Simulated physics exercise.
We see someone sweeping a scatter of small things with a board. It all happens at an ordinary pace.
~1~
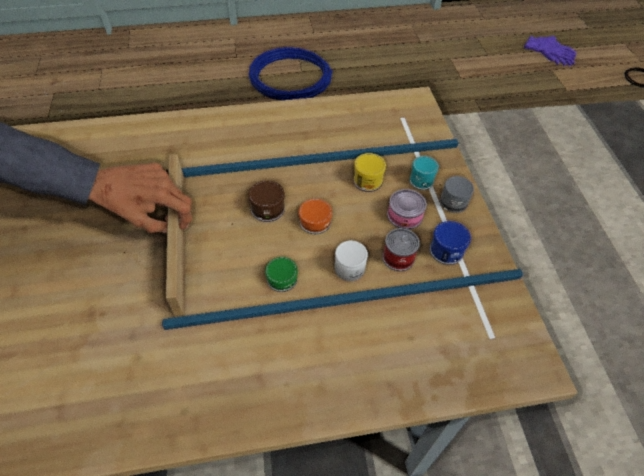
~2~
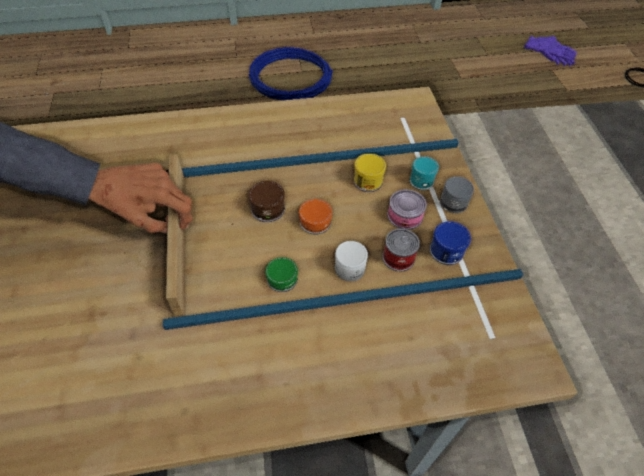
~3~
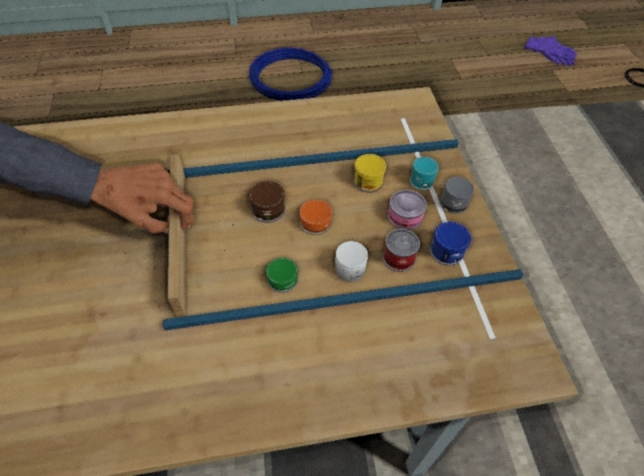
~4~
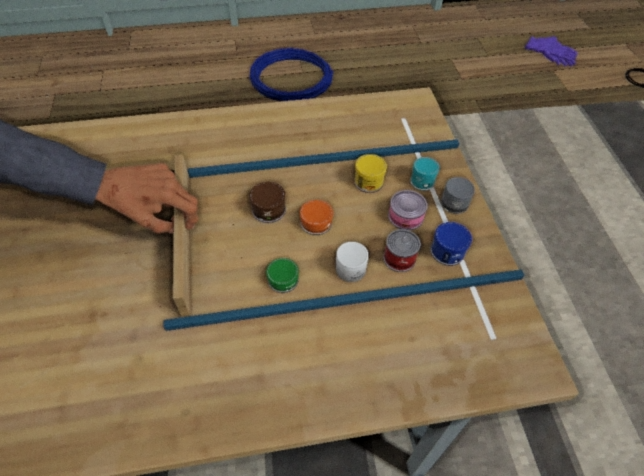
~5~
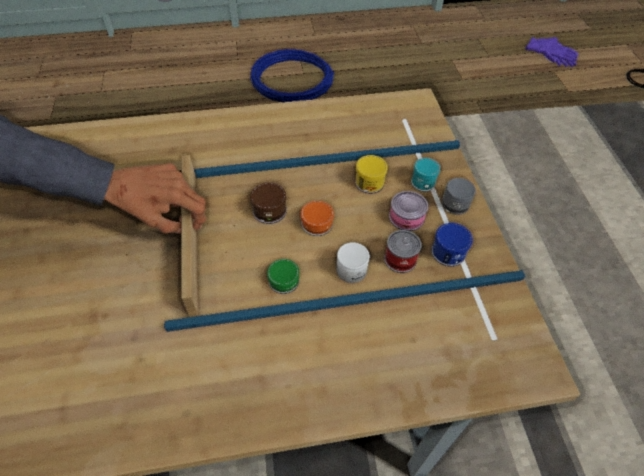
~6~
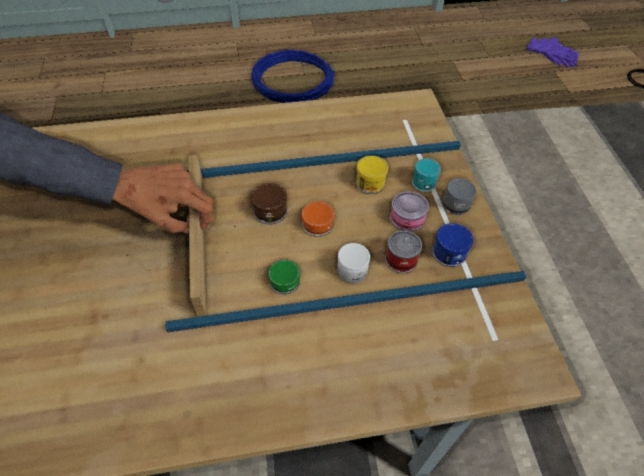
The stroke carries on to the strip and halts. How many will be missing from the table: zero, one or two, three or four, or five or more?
Here the number that fall off is one or two.
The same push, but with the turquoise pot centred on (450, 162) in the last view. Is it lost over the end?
It does not fall.
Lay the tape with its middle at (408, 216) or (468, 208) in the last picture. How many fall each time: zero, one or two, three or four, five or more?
In that order: No fall at all; more than four.
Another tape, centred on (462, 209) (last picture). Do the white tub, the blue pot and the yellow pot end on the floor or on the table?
The white tub comes down; the blue pot drops off; the yellow pot survives.
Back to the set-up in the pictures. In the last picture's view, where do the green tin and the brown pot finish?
First (481, 261), then (451, 182).
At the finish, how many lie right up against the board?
In contact: 5.
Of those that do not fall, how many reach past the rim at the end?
Overhanging: 4.
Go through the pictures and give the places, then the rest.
Grey tub (457, 195); turquoise pot (424, 173); blue pot (450, 243); board (176, 230); tape (440, 210), in the first picture.
Turquoise pot (424, 173); white tub (351, 262), in the second picture.
Blue pot (450, 244); red tin (401, 250), in the third picture.
Grey tub (457, 196); board (183, 230), in the fourth picture.
Turquoise pot (425, 175); yellow pot (371, 174), in the fifth picture.
Grey tub (459, 197); turquoise pot (426, 175); blue pot (452, 245); board (197, 230); tape (442, 211), in the sixth picture.
Early on, none off yet; grey tub at rest near (459, 197); turquoise pot at rest near (426, 175); blue pot at rest near (452, 245).
A while later, none off yet; grey tub at rest near (459, 197); turquoise pot at rest near (426, 175); blue pot travelled a little near (463, 243).
Further along, none off yet; grey tub travelled about its own width near (480, 192); turquoise pot travelled a little near (438, 172); blue pot travelled about its own width near (494, 230).
Finally, the number that fall off is one or two; lost, grey tub.
